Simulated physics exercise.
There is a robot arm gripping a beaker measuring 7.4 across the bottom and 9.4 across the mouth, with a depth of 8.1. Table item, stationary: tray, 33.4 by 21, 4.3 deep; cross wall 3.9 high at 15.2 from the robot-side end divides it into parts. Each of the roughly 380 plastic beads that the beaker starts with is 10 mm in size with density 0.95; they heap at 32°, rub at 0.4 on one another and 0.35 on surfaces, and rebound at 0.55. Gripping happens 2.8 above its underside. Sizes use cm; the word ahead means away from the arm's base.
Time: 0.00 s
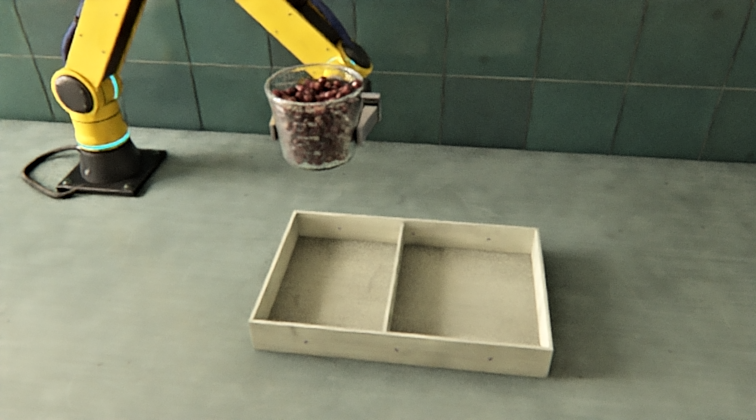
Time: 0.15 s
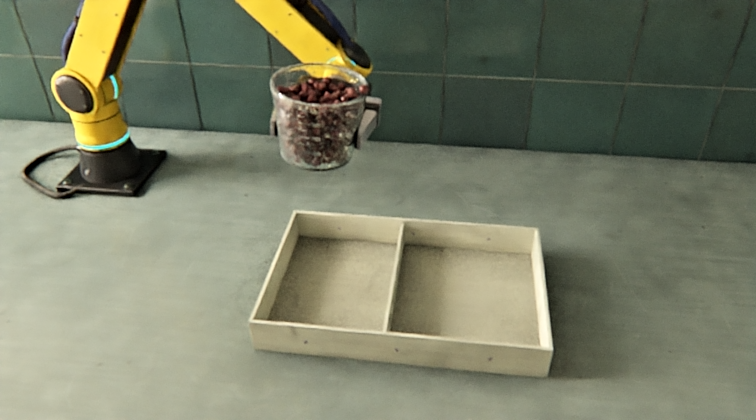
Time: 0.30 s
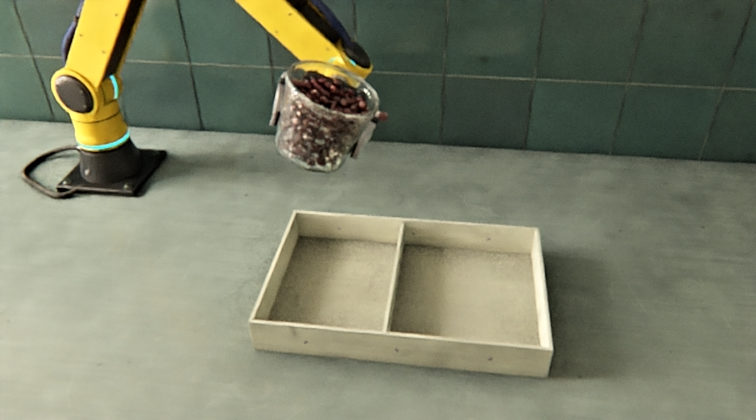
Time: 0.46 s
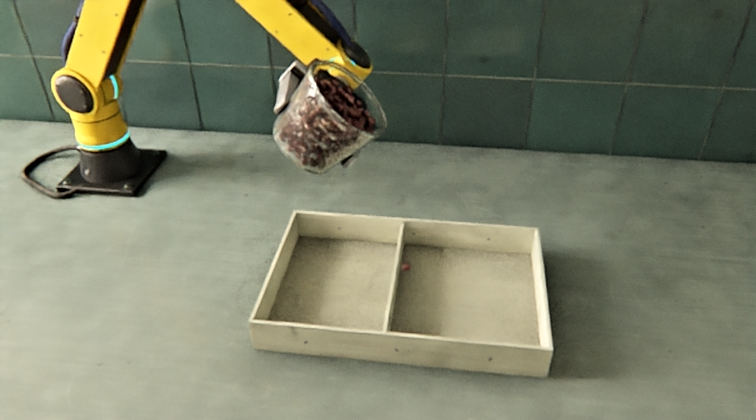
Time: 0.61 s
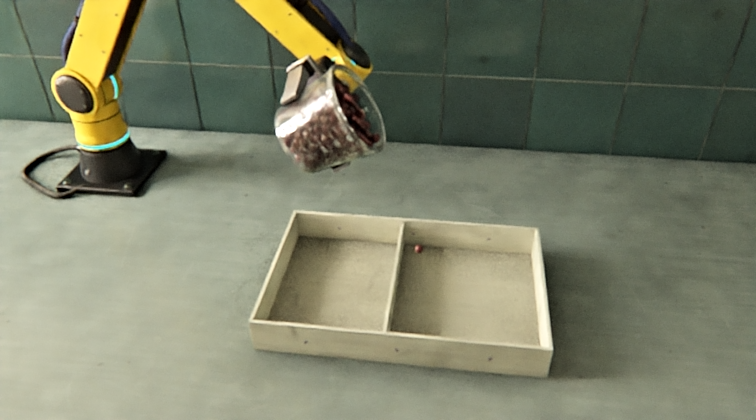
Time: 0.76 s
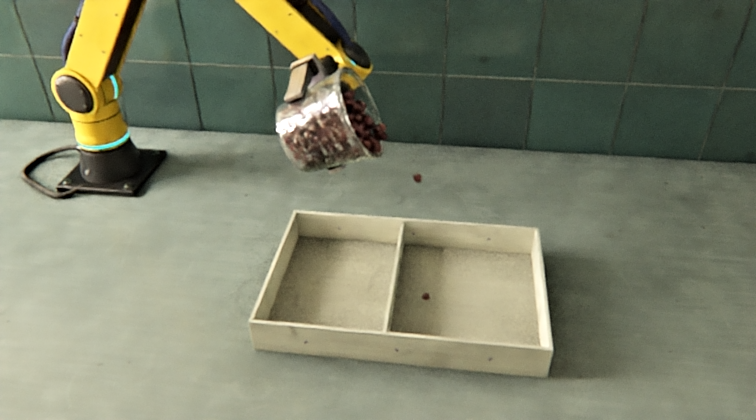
A robot arm tilts a clear beaker of dark red pieces rightward above a divided tray, and a couple drop out.
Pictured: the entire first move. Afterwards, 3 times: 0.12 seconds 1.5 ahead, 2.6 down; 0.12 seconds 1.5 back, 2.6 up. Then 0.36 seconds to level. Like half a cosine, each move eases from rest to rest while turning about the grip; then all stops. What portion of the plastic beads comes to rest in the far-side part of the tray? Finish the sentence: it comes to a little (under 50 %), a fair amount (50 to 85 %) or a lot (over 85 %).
It comes to a little.
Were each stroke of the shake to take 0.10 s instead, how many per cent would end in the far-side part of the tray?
Roughly 20 in a hundred.
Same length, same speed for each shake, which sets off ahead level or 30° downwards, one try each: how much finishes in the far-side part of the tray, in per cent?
First try about 50 %, second try about 30 %.
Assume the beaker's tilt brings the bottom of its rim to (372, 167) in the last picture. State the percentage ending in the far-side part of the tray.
Roughly 65 per cent.
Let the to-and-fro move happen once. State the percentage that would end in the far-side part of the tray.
It would then be around 10 per cent.
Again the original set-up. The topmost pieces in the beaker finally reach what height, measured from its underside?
I'd say close to 8.0 cm.
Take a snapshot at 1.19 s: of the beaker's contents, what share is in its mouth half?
Around 50 in a hundred.
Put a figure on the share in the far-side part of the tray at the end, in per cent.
The share is close to 15 per cent.
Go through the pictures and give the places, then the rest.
In the first frame, beaker middle at (317, 120), level; upper third of the load around (317, 102), from x 275 to 360, top at y 80; 384 in the beaker.
In the second frame, beaker middle at (318, 120), tilted 6° forward; upper third of the load around (315, 102), from x 280 to 365, top at y 80.
In the third frame, beaker middle at (321, 121), tilted 22° forward; upper third of the load around (318, 103), from x 285 to 385, top at y 80; 383 in the beaker, 1 in flight or on a rim.
In the fourth frame, beaker middle at (325, 123), tilted 42° forward; upper third of the load around (320, 104), from x 280 to 405, top at y 80; 383 in the beaker, 1 in the far-side part.
In the fifth frame, beaker middle at (327, 125), tilted 58° forward; upper third of the load around (326, 107), from x 285 to 420, top at y 85; 383 in the beaker, 1 in flight or on a rim.
In the sixth frame, beaker middle at (328, 126), tilted 64° forward; upper third of the load around (324, 112), from x 285 to 425, top at y 95; 382 in the beaker, 1 in the far-side part, 1 in flight or on a rim.
By 1.19 s, tilted 64° forward, highest piece 26 above the table; 348 in the beaker, 27 in the far-side part, 9 in flight or on a rim.
By 1.62 s, tilted 42° forward, highest piece 27 above the table; 319 in the beaker, 57 in the far-side part, 2 in the robot-side part, 6 in flight or on a rim.
By 2.04 s, level, highest piece 29 above the table; 317 in the beaker, 63 in the far-side part, 4 in the robot-side part.
By 3.09 s, level, highest piece 29 above the table; 317 in the beaker, 63 in the far-side part, 4 in the robot-side part.
Final count, 317 in the beaker, 63 in the far-side part, 4 in the robot-side part. That is 16 % in the far-side part of the tray.
